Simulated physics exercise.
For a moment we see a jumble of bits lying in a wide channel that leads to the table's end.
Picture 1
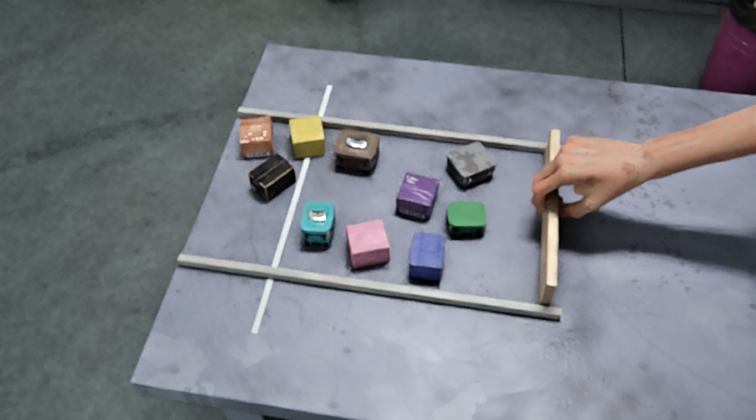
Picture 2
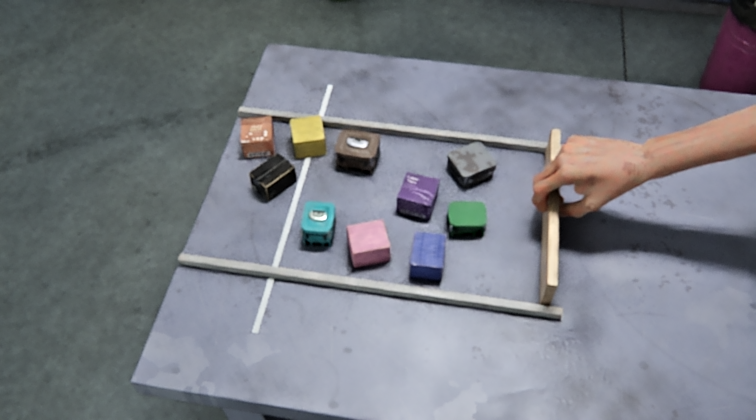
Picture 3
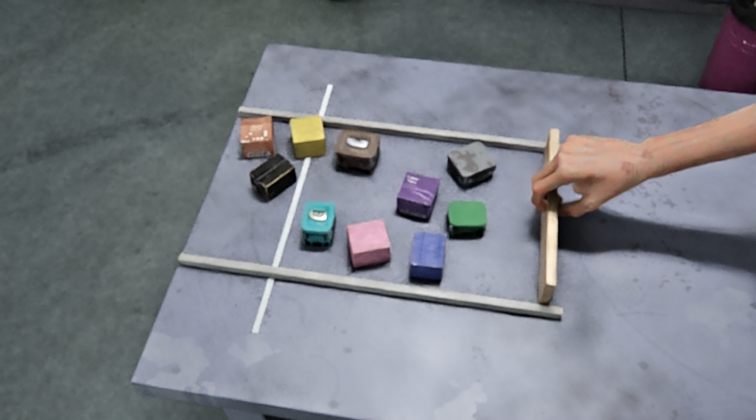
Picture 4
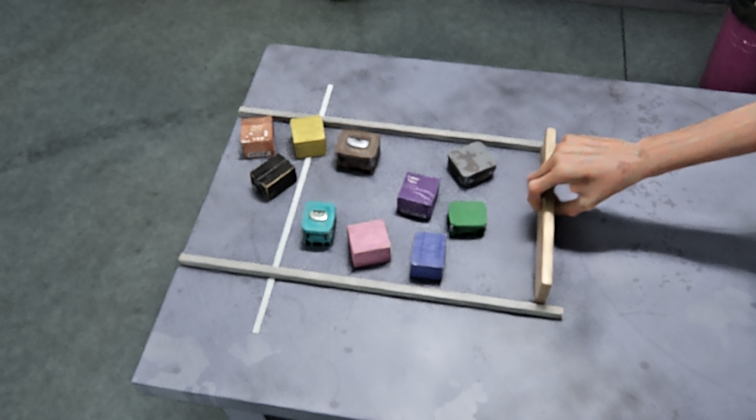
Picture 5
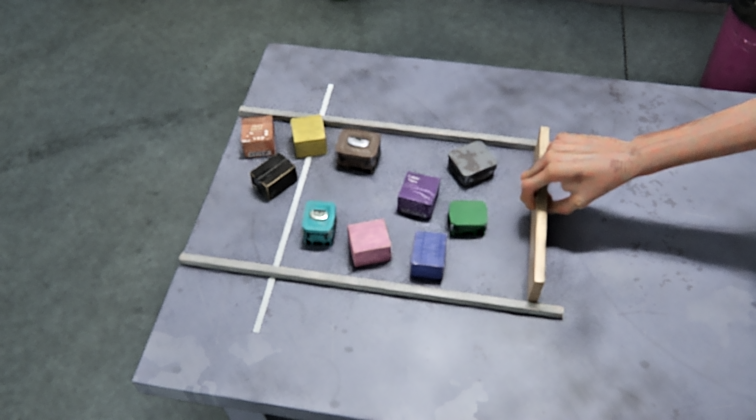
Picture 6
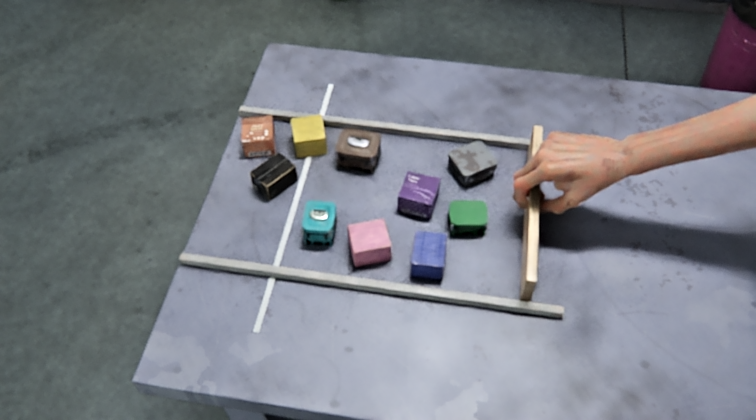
A hand slides a wooden board slightly left between two rails toward scattered colourful blocks.
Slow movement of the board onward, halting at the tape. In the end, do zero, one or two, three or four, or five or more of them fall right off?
Okay, so the number that tips off the end comes to just one or two, I'd say.
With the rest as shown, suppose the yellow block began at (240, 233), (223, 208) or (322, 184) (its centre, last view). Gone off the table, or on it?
Order of tries: On, off, on.
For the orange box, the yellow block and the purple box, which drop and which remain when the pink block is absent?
Orange box - gone; yellow block - gone; purple box - safe.
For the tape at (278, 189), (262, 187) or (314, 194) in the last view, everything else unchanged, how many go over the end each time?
4, 5, 1.
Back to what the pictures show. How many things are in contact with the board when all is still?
The count in contact is 3.
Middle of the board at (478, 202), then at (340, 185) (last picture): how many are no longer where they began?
Note: First position 2; second position 10.
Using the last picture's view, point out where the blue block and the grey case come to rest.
Blue block at about (267, 233), grey case at about (296, 134).
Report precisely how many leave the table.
It is 2, no more and no fewer.
Early on, none off yet; orange box at rest near (259, 136); black box at rest near (274, 176); yellow block at rest near (309, 136).
A while later, none off yet; orange box moving near (253, 135); black box at rest near (274, 176); yellow block travelled about its own width near (287, 130).
Finally, the number that fall off is one or two; lost, yellow block and orange box.
